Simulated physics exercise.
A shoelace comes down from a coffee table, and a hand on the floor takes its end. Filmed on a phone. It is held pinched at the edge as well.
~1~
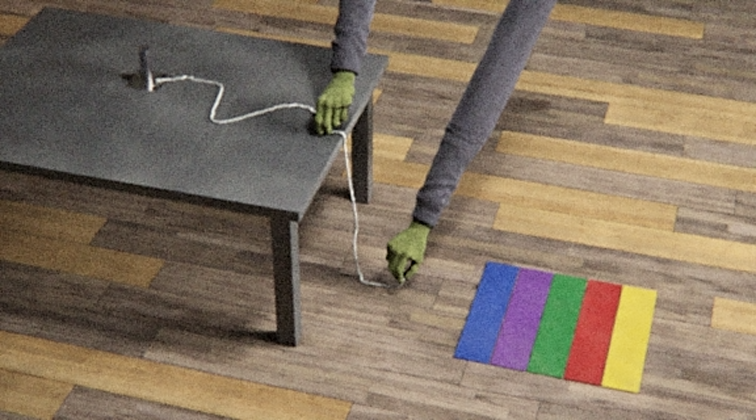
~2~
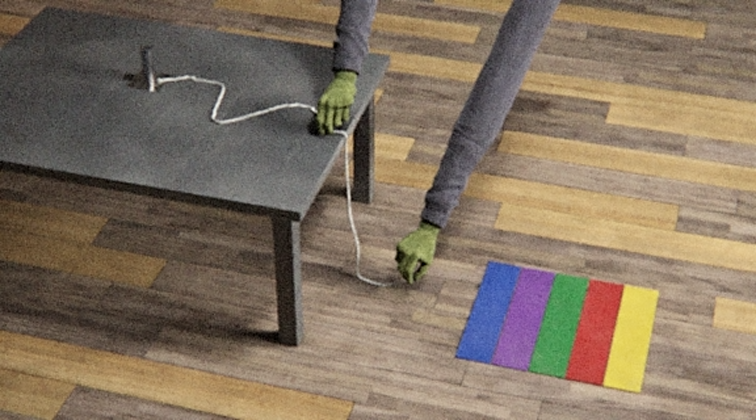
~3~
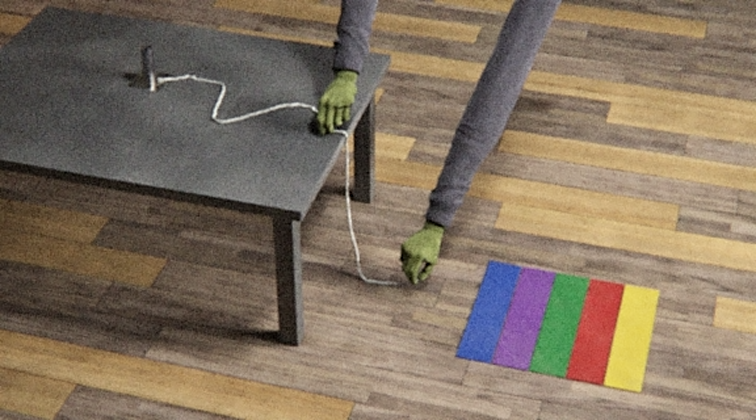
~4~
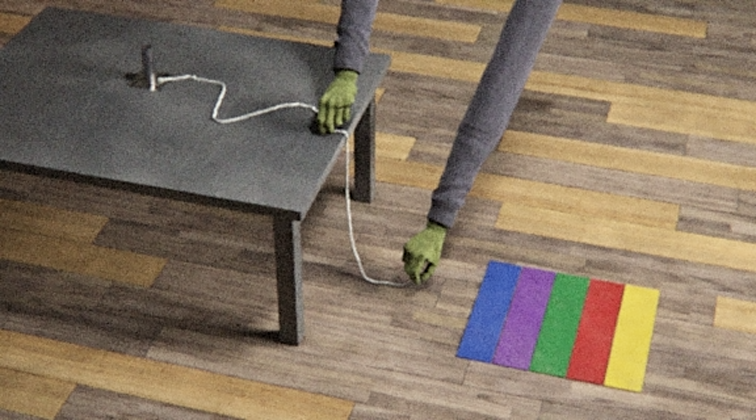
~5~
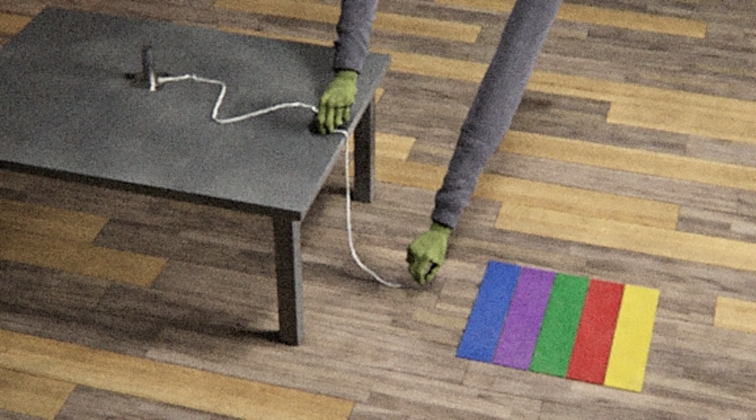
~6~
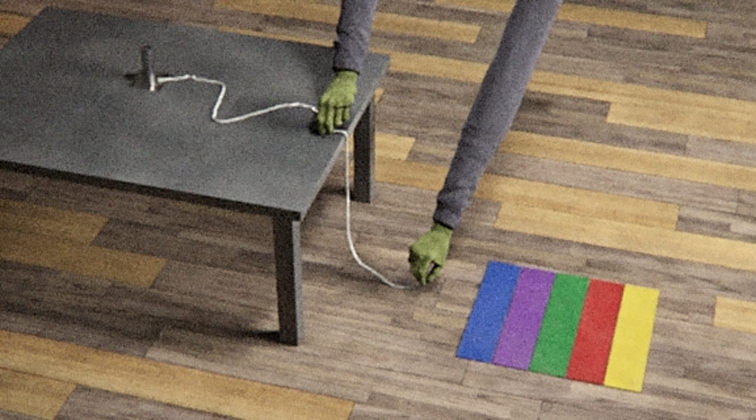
A green hand on the floor draws the white cord's end slightly right, then slows.
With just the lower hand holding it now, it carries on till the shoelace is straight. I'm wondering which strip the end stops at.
It stops at the yellow strip.
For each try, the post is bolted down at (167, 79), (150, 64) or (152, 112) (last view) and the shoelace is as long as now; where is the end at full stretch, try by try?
It works out at around (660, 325), (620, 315) and (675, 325) for the three tries.
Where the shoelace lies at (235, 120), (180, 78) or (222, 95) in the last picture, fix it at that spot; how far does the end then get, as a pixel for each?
The three spots are (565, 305), (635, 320) and (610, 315), in that order.
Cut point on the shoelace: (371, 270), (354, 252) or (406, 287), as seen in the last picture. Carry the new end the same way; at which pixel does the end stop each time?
In order, it comes to rest around (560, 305), (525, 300) and (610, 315).
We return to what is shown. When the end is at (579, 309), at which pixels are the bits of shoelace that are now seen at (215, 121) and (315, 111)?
Around (280, 113) and (361, 165).
A little later, end near (579, 309); over green.
Next, end near (619, 316); over yellow.
When it is tight, end near (643, 321); over yellow. It halts on the yellow strip.
